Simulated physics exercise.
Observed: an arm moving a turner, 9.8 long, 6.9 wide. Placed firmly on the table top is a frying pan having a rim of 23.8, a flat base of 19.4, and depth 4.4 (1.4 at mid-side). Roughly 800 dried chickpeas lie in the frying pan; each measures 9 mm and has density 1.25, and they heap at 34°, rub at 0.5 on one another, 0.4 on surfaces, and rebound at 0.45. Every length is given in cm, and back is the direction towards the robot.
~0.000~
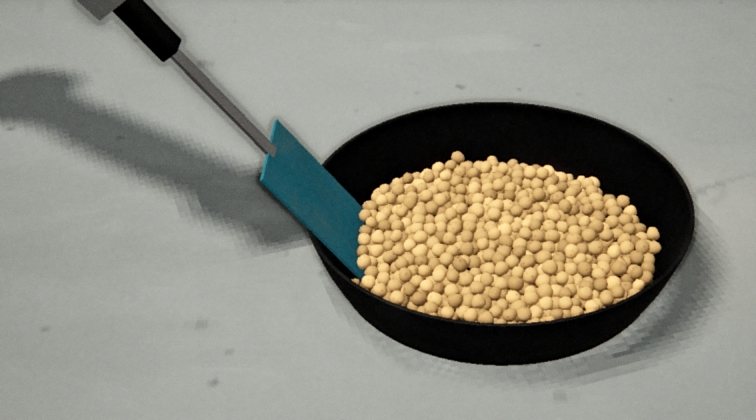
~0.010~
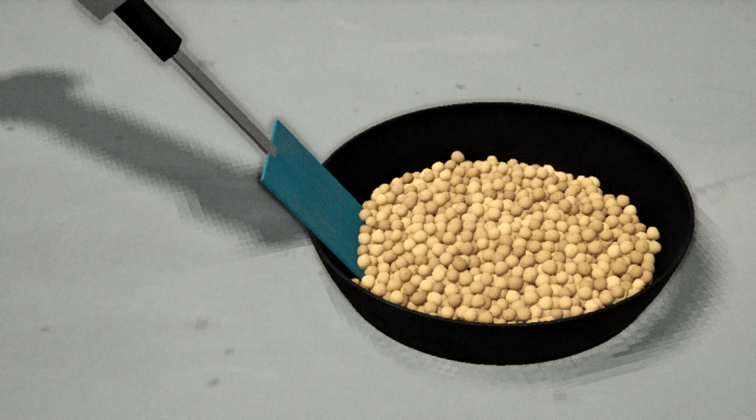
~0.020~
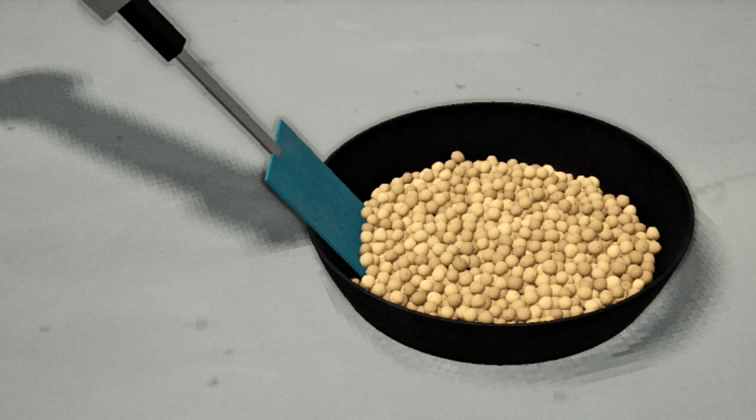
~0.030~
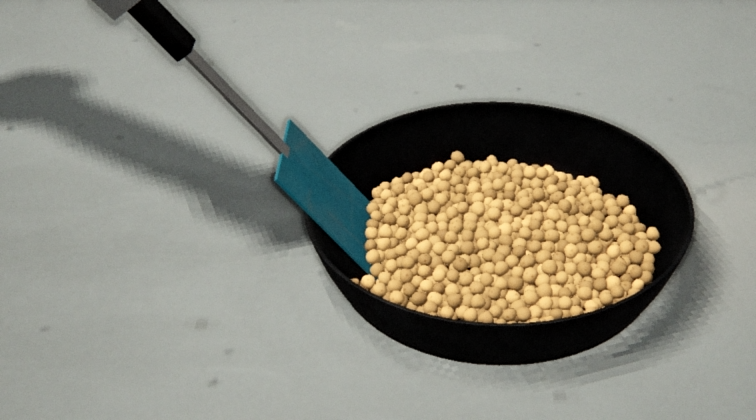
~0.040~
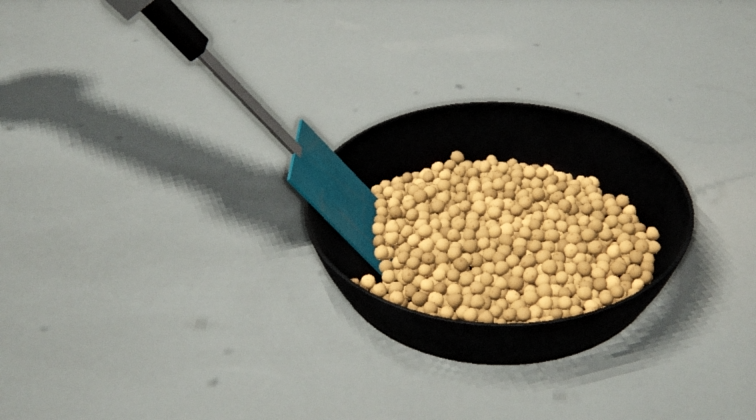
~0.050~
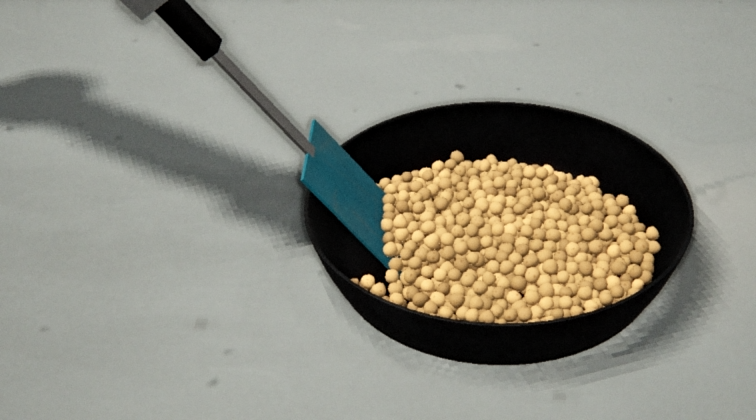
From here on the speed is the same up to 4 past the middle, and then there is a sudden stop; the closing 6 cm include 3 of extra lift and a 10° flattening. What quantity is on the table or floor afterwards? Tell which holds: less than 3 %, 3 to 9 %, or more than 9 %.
What holds is less than 3 %.
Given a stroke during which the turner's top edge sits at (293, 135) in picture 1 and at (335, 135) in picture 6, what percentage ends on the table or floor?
Close to 0 in a hundred.
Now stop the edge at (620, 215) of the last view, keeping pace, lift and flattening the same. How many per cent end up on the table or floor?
Approximately 10 per cent, I reckon.
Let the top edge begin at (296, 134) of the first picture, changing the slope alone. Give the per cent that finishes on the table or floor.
About 0 per cent.
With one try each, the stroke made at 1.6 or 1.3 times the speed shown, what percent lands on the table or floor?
Estimates in order: 15 per cent, 5 per cent.
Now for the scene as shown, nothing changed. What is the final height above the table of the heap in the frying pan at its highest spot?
Roughly 5.0 centimetres.
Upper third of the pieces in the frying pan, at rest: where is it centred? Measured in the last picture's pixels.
It is centred near (612, 229).
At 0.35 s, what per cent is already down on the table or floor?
Around 0 percent.
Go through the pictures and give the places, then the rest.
Turner top edge at (269, 149), sloping 53°; upper third of the load around (495, 236), from x 355 to 655, top at y 160; 796 in the frying pan, in the first frame.
Turner top edge at (269, 149), sloping 53°; upper third of the load around (495, 236), from x 355 to 655, top at y 160, in the second frame.
Turner top edge at (273, 149), sloping 53°; upper third of the load around (494, 235), from x 355 to 655, top at y 160, in the third frame.
Turner top edge at (282, 149), sloping 53°; upper third of the load around (488, 233), from x 355 to 655, top at y 160, in the fourth frame.
Turner top edge at (295, 149), sloping 53°; upper third of the load around (480, 233), from x 355 to 655, top at y 160, in the fifth frame.
Turner top edge at (308, 149), sloping 53°; upper third of the load around (478, 231), from x 355 to 655, top at y 155; 796 in the frying pan, in the sixth frame.
After 0.09 s, sloping 53°, highest piece 5 above the table; 796 in the frying pan.
After 0.13 s, sloping 48°, highest piece 6 above the table; 796 in the frying pan.
After 0.35 s, sloping 43°, highest piece 5 above the table; 792 in the frying pan, 4 on the table or floor.
After 1.40 s, sloping 43°, highest piece 5 above the table; 792 in the frying pan, 4 on the table or floor.
At rest, 792 in the frying pan, 4 on the table or floor. That is 1 % on the table or floor.
